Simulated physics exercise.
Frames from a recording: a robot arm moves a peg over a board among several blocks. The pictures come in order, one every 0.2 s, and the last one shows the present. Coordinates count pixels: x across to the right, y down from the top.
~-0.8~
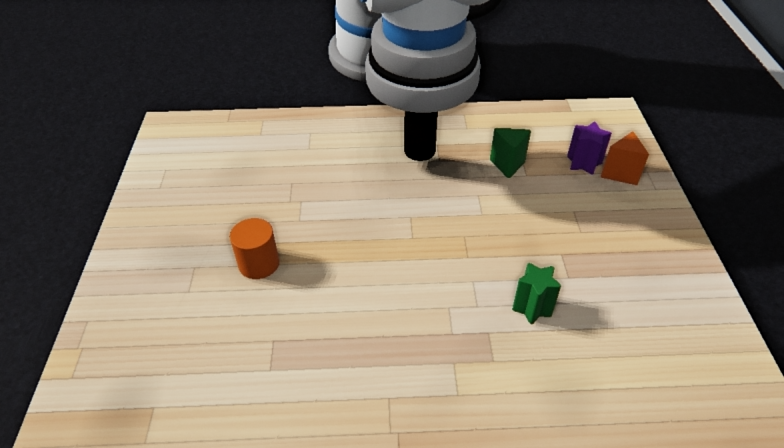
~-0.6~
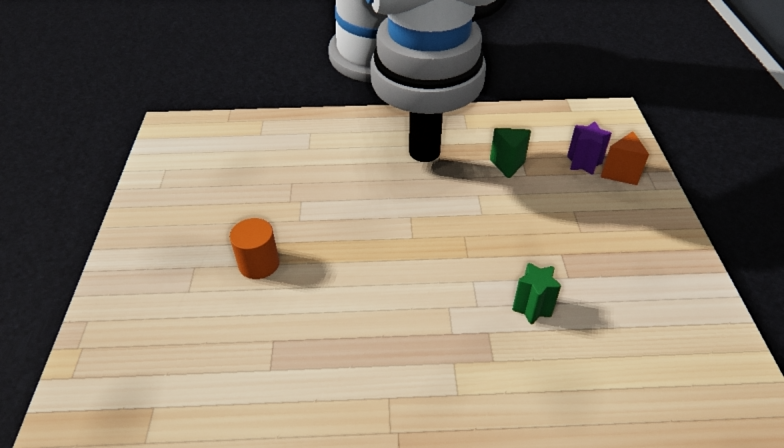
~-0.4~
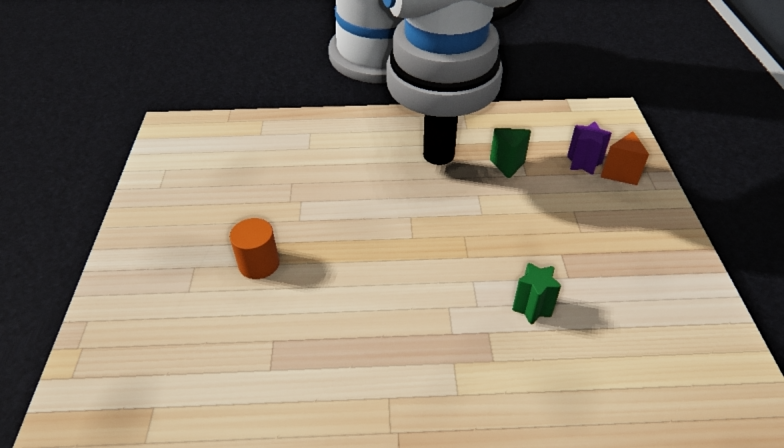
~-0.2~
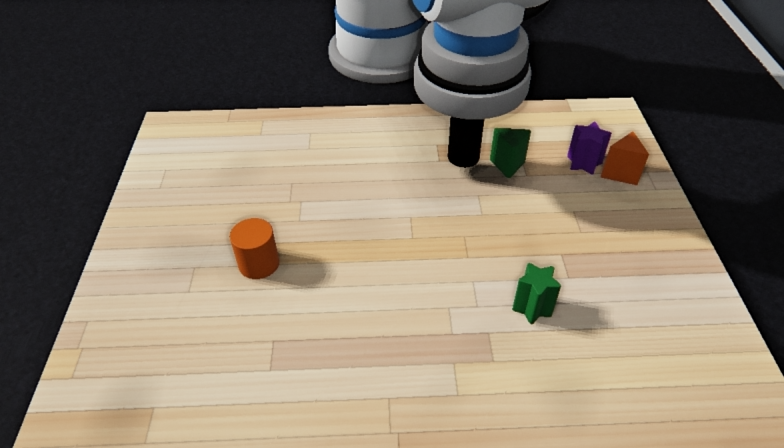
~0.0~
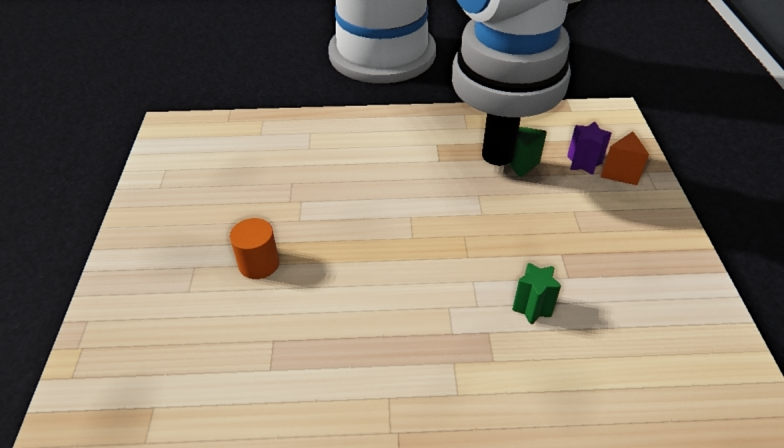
Robot arm sliding a black peg rightward across a wooden board, meeting a green triangular block and nudging it slightly right.
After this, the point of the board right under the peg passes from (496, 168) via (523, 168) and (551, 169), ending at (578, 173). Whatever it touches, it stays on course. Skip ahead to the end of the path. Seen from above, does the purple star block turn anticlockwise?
Short answer: No.
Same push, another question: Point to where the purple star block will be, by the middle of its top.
By then it is at (630, 127).
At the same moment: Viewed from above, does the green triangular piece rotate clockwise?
No, that is not what happens.
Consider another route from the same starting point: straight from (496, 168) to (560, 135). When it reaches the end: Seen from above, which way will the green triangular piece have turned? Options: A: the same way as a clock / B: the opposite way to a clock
It's A.
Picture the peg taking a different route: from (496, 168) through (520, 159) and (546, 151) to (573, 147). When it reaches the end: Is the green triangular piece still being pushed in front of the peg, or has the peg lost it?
It rides in front to the end.
What follows on the original path. Halfway along, peg (540, 156); green triangular piece (570, 132); purple star block (600, 131), turned 15° clockwise.
At the end, peg (582, 161); green triangular piece (600, 128), turned 40° anticlockwise; purple star block (630, 127), turned 25° clockwise; orange triangular piece (639, 145).
